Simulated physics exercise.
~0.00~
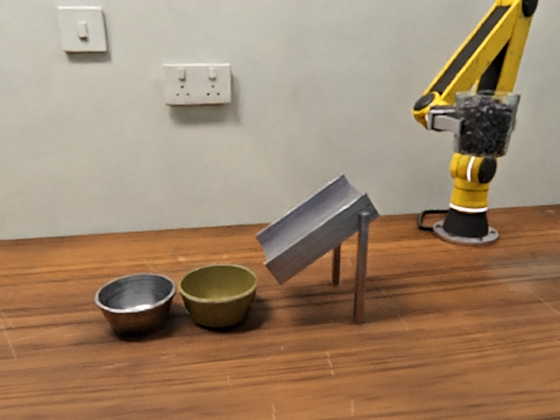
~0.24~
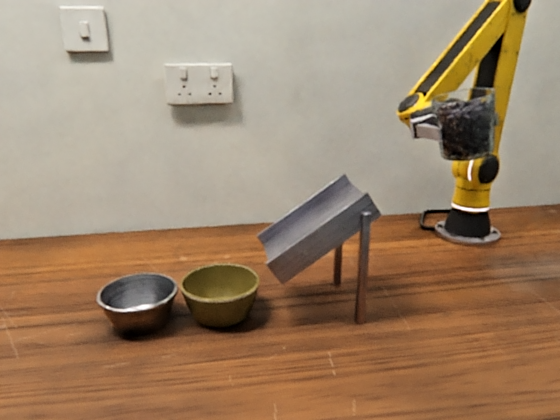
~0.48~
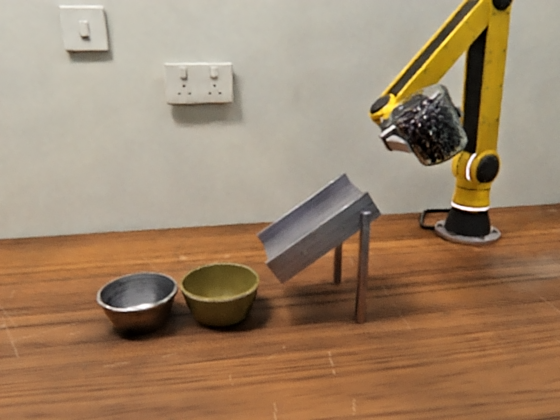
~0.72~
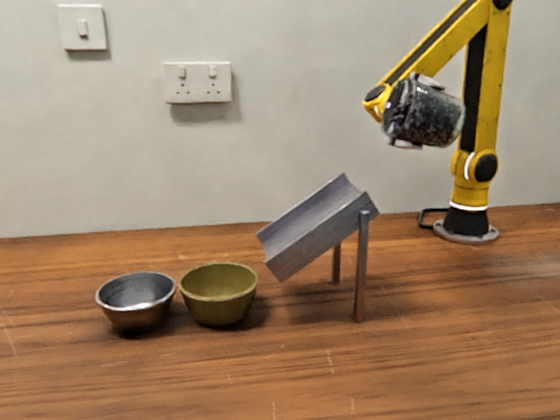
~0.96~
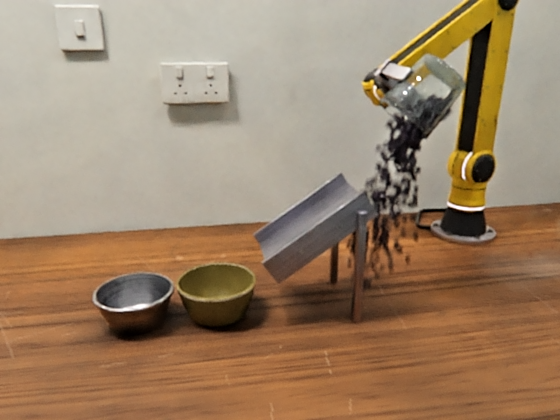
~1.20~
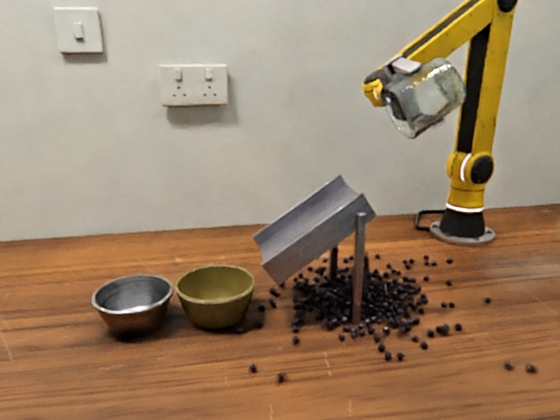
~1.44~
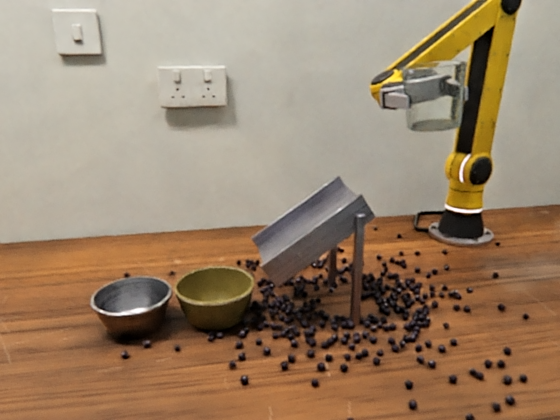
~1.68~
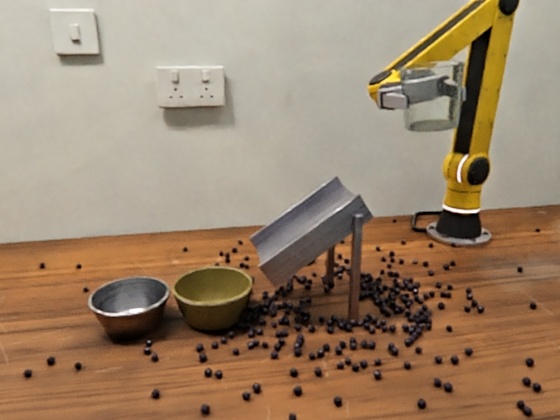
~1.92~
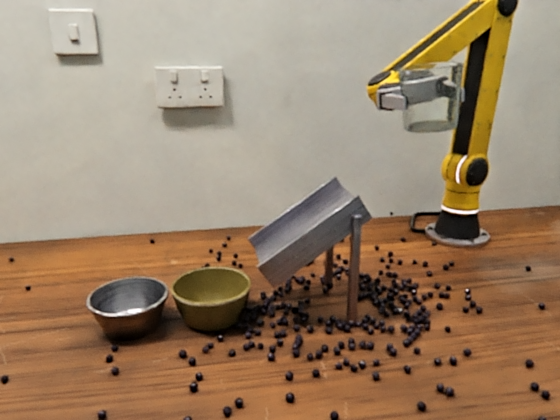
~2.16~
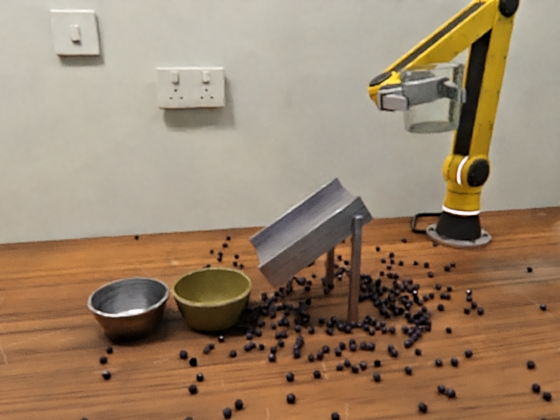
Yellow robot arm moving left and tipping a clear tumbler of dark beads, which miss the grey chute and scatter across the table.
